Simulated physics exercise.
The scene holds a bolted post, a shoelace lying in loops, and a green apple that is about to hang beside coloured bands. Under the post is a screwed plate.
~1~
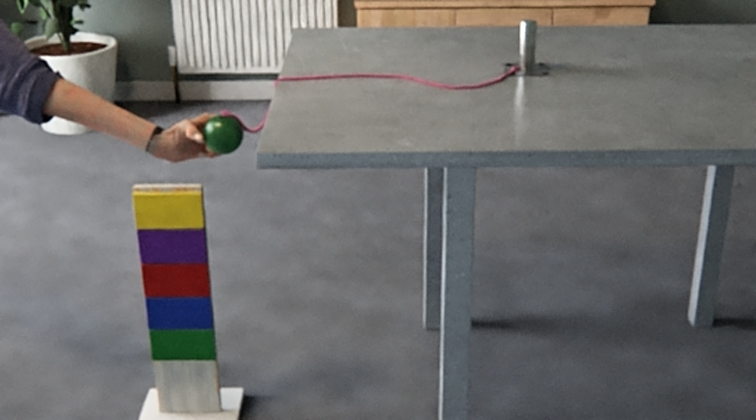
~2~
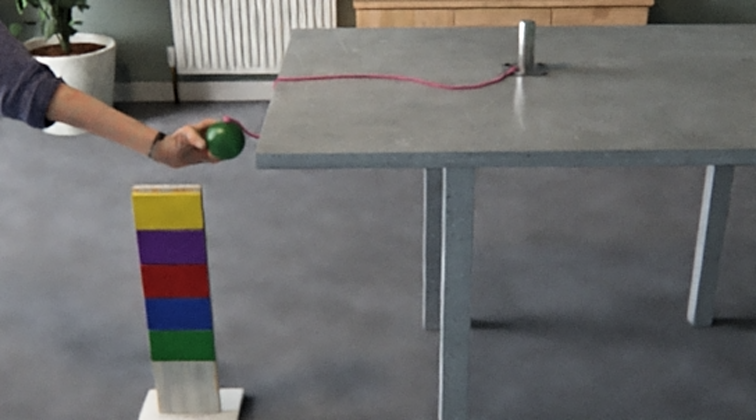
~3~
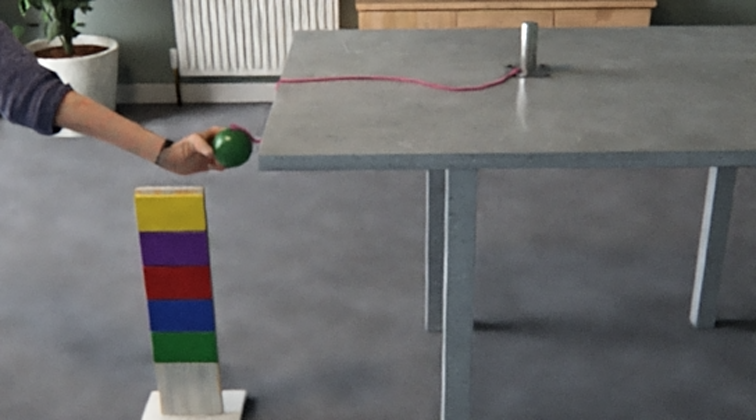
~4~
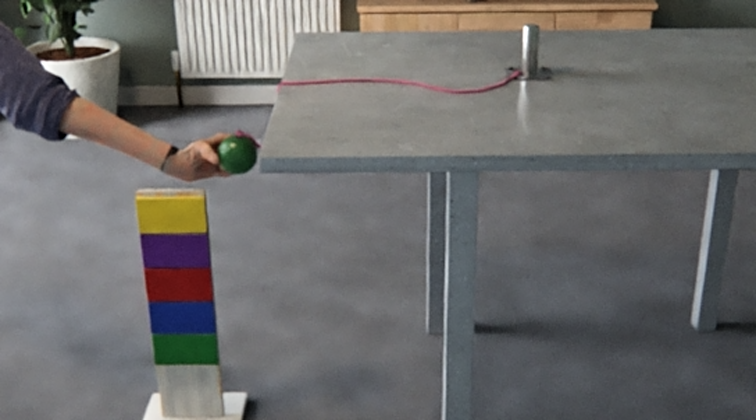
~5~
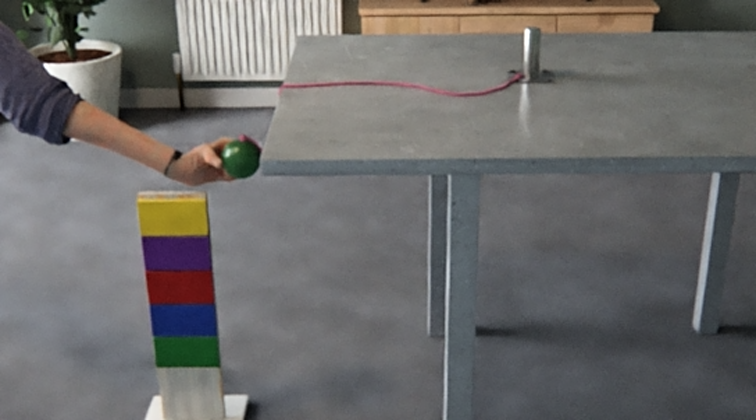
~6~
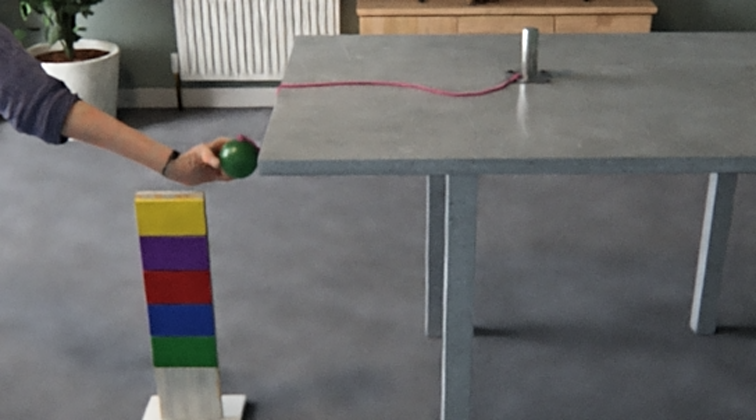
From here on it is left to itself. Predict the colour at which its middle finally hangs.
Prediction: Purple.
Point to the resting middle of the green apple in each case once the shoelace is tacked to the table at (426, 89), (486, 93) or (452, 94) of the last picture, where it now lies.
Approximately at (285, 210), at (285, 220) and at (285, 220), in that order.
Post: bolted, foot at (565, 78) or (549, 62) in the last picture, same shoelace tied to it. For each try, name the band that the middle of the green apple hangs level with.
Result per try, in order: Yellow / yellow.
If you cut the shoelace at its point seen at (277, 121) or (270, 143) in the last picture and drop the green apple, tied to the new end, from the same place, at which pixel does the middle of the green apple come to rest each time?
It ends up at (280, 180) the first time and at (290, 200) the second.
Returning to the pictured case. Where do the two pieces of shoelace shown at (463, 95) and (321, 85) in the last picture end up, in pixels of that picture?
(428, 81) and (280, 93).
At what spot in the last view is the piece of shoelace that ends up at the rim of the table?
The spot located at (321, 85) in the last picture.
Early on, apple near (249, 247); level with purple.
Midway, apple near (308, 233); level with purple.
Near the end, apple near (276, 244); level with purple.
Finally, apple near (284, 244); level with purple. Its middle rests at the purple band.
